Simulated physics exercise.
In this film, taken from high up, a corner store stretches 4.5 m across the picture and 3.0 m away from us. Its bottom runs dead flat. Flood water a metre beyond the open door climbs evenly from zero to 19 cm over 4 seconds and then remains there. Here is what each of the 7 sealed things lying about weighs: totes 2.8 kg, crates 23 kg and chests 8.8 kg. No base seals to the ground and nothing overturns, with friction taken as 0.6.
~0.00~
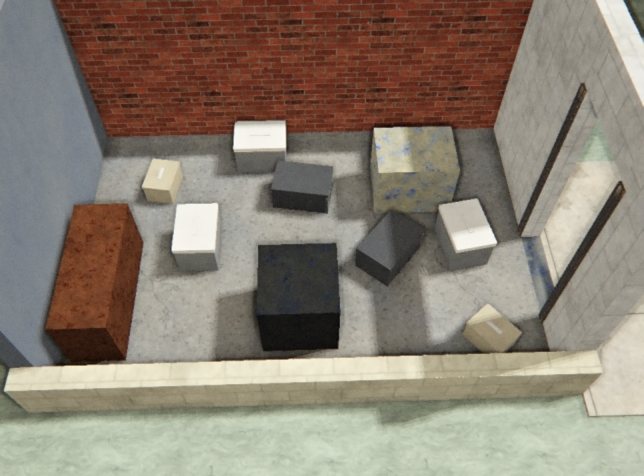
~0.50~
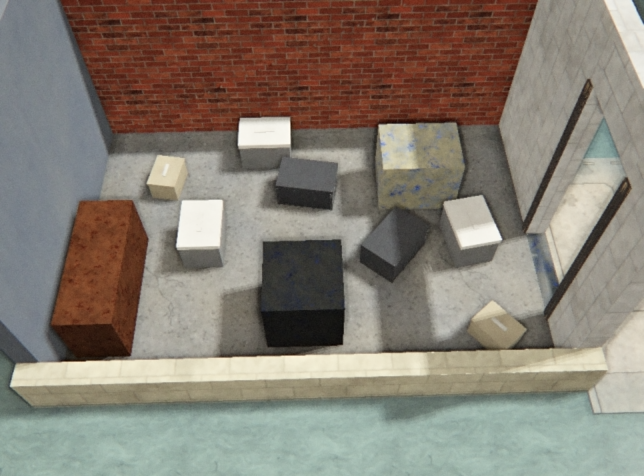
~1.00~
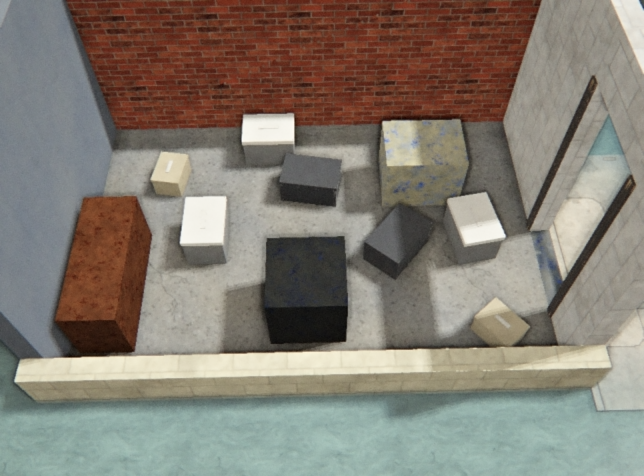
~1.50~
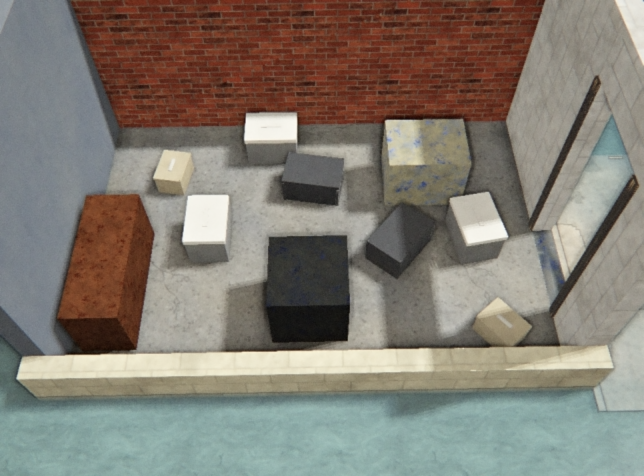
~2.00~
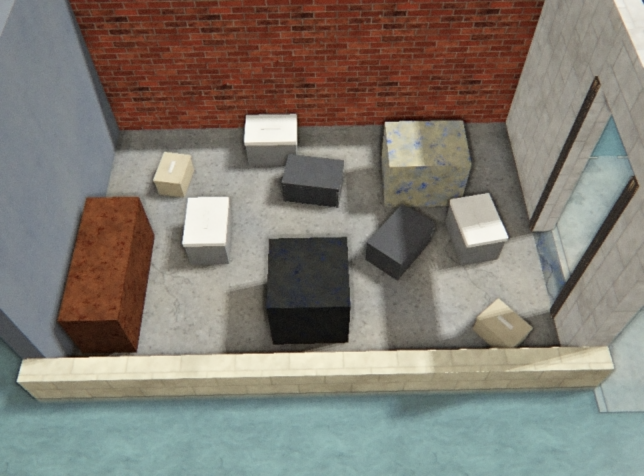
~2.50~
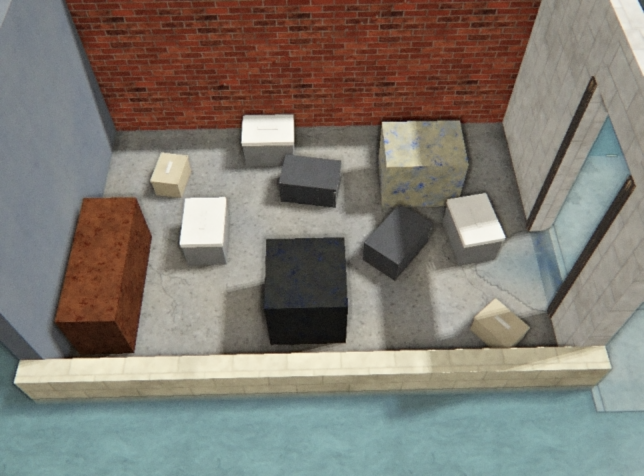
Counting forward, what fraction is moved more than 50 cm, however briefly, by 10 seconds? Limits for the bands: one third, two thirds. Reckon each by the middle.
Watching this, the moved portion will sit in the third-to-two-thirds range.
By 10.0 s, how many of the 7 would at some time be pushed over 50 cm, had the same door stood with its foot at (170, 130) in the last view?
The count would be 3.
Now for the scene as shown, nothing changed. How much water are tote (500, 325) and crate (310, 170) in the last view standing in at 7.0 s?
I'd put it at 6 cm and 2 cm respectively.
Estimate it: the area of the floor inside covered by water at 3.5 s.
Near 2.0 m2 in all.
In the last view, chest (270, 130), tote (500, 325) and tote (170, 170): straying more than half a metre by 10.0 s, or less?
Taking them in that order, the first is within the limit, the second beyond the limit and the third within the limit.
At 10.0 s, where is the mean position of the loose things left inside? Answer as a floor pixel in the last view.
About (283, 215).
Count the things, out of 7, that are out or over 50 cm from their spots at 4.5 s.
The answer is 0.
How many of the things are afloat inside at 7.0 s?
By my count, 2.
After 3.5 s 0 of 7 are over 50 cm from their spots; 0 afloat.
After 4.5 s 0 of 7 are over 50 cm from their spots; 1 afloat.
After 7.0 s 1 of 7 are over 50 cm from their spots; 2 afloat.
After 10.0 s 4 of 7 are over 50 cm from their spots, and 4 have been at some point; 4 afloat.
